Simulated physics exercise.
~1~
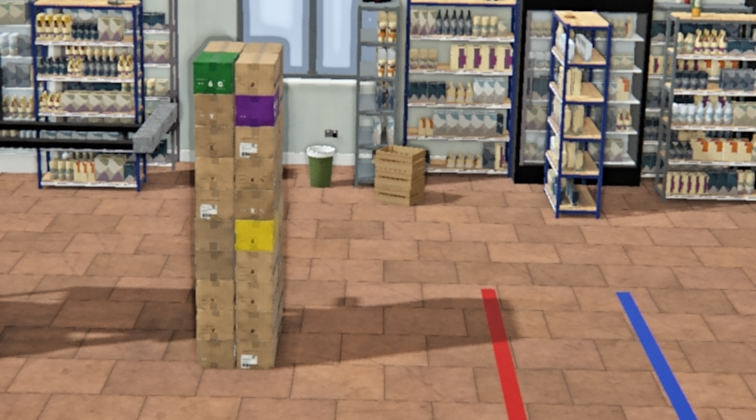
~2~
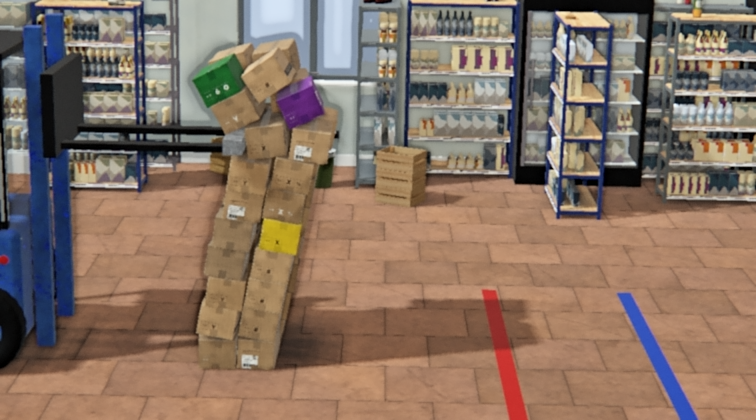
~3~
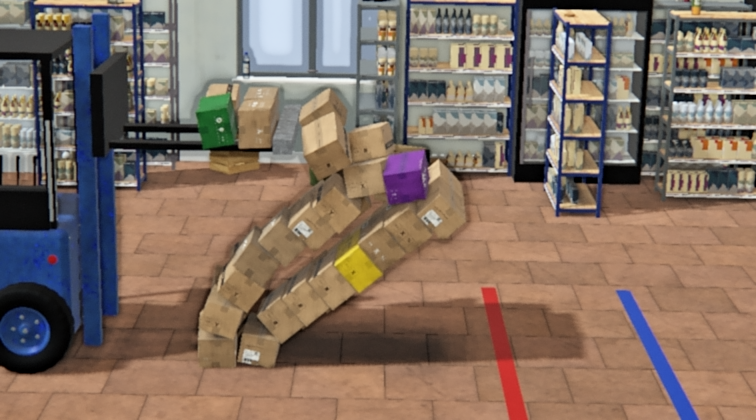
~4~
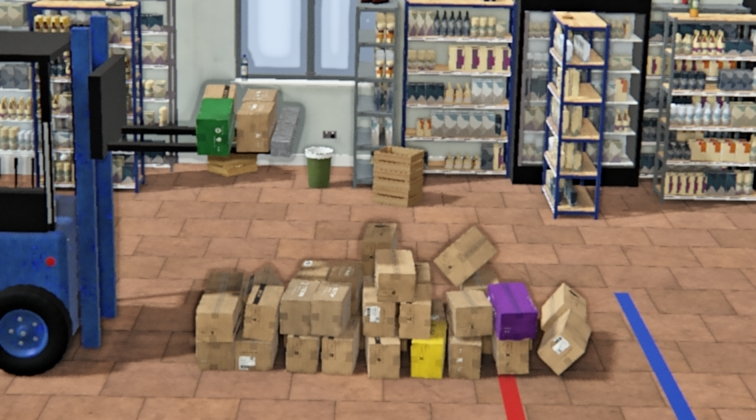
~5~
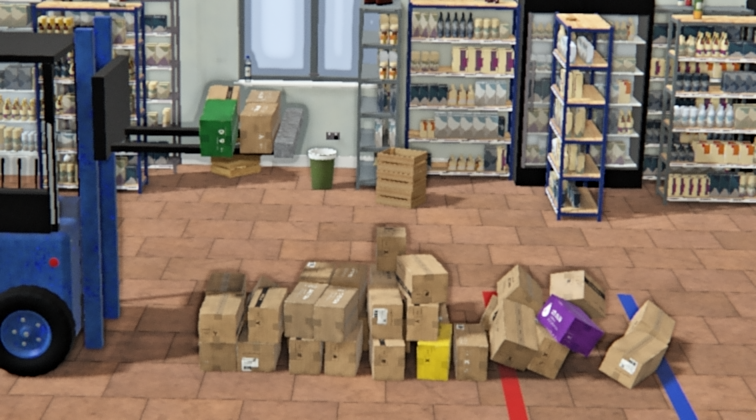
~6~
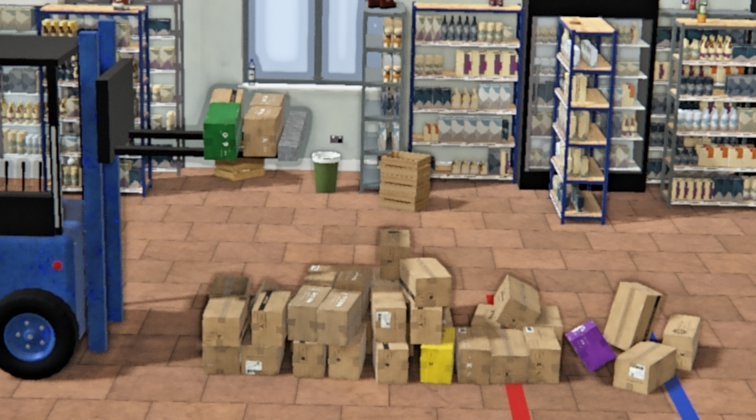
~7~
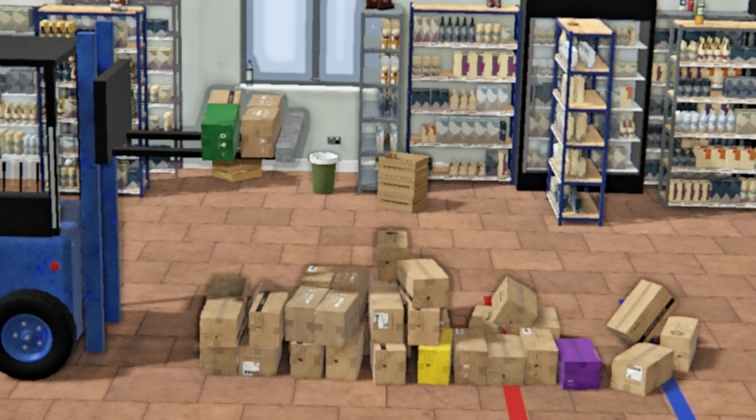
At the start, a tall, narrow stack of brown cartons, with one green, one purple and one yellow among them, stands in a shop near a red line and a blue line. A blue lift truck drives in from the left and pushes a beam into the upper part. The stack bends and topples right, while the green carton and a brown one stay up on the beam. The rest crash into a long, low heap, and the purple carton tumbles over the red line. It settles between the lines, with the yellow carton resting short of the red one.
